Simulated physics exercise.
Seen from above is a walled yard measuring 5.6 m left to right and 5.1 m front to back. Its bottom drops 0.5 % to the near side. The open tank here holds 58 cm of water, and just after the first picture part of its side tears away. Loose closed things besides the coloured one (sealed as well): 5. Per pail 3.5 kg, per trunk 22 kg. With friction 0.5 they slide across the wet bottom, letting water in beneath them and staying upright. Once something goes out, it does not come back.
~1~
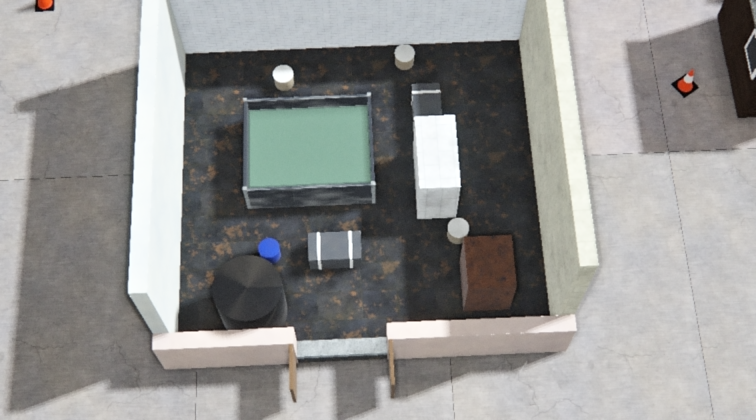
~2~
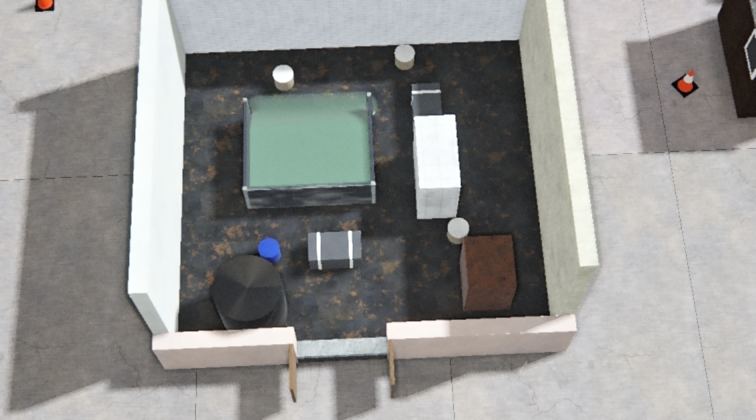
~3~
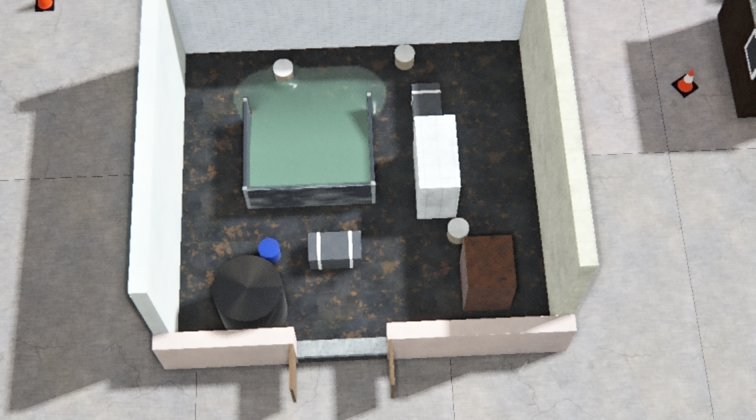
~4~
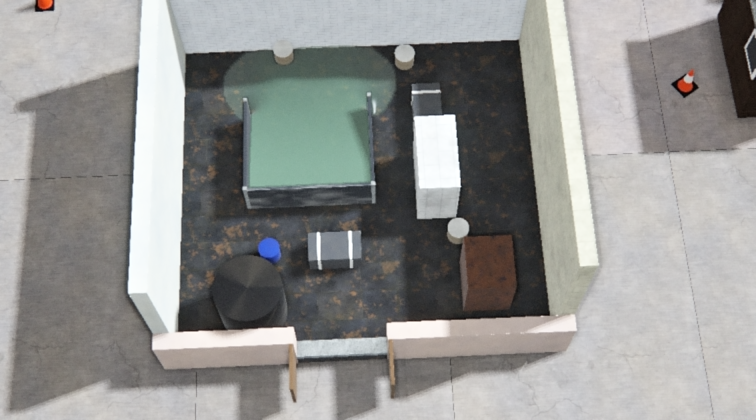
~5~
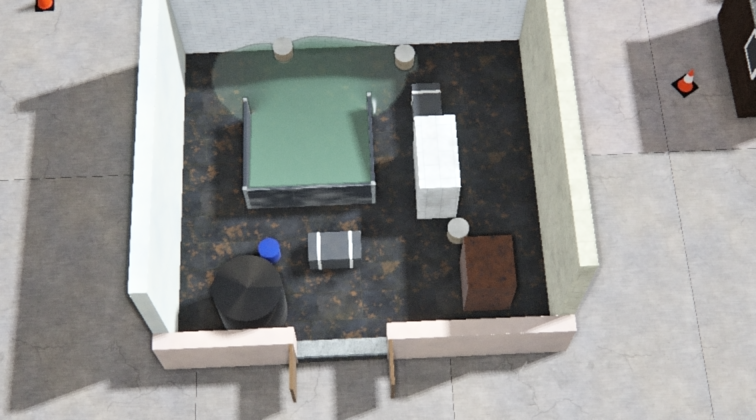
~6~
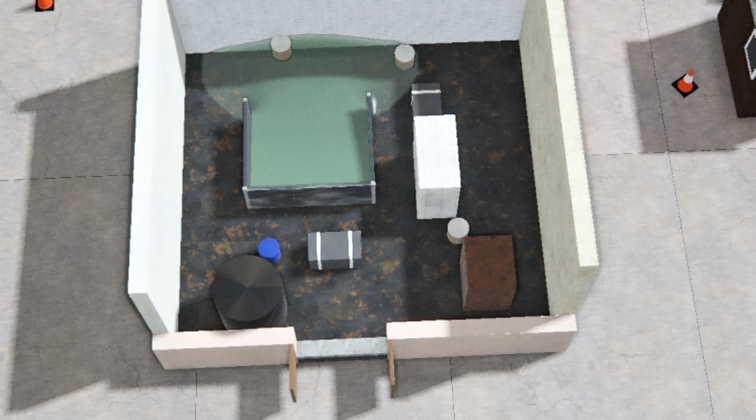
Green water spilling from the far side of an open tank in a walled yard, spreading and pushing one pale pail backward.
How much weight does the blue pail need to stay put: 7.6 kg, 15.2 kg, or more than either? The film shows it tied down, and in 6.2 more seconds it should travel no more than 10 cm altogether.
Going by this, the heavier pick is required.
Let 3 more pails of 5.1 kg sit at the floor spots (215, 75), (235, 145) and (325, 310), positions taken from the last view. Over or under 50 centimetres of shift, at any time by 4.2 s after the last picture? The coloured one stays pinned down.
In that order: Over, past it, short of it.
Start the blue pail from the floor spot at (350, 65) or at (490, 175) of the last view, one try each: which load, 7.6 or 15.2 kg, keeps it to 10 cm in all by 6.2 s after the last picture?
First spot: No mass works; second spot: Needs the heavier mass.
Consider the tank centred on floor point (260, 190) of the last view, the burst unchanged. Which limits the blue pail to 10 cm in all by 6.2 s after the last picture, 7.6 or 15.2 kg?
So then the lighter weight suffices.
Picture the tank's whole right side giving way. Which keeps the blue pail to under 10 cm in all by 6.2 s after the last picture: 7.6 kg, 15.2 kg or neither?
Then even the small mass works.
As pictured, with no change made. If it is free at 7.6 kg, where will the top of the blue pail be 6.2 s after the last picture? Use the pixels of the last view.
Near (293, 242).
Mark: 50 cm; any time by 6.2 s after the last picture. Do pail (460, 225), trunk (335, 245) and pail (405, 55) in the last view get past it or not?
Order as listed: Above threshold / below threshold / above threshold.
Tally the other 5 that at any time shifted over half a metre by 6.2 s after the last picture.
The total is 4.
Then, 0.6 s after the last picture the blue pail would be 0 cm from its start with 7.6 kg and 0 cm from its start with 15.2 kg; 0 cm of water round it then.
Then, 2.3 s after the last picture the blue pail would be 0 cm from its start with 7.6 kg and 0 cm from its start with 15.2 kg; 2 cm of water round it then.
Then, 4.2 s after the last picture the blue pail would be 0 cm from its start with 7.6 kg and 0 cm from its start with 15.2 kg; 5 cm of water round it then.
Then, 6.2 s after the last picture the blue pail would be 38 cm from its start with 7.6 kg and 0 cm from its start with 15.2 kg; 6 cm of water round it then.
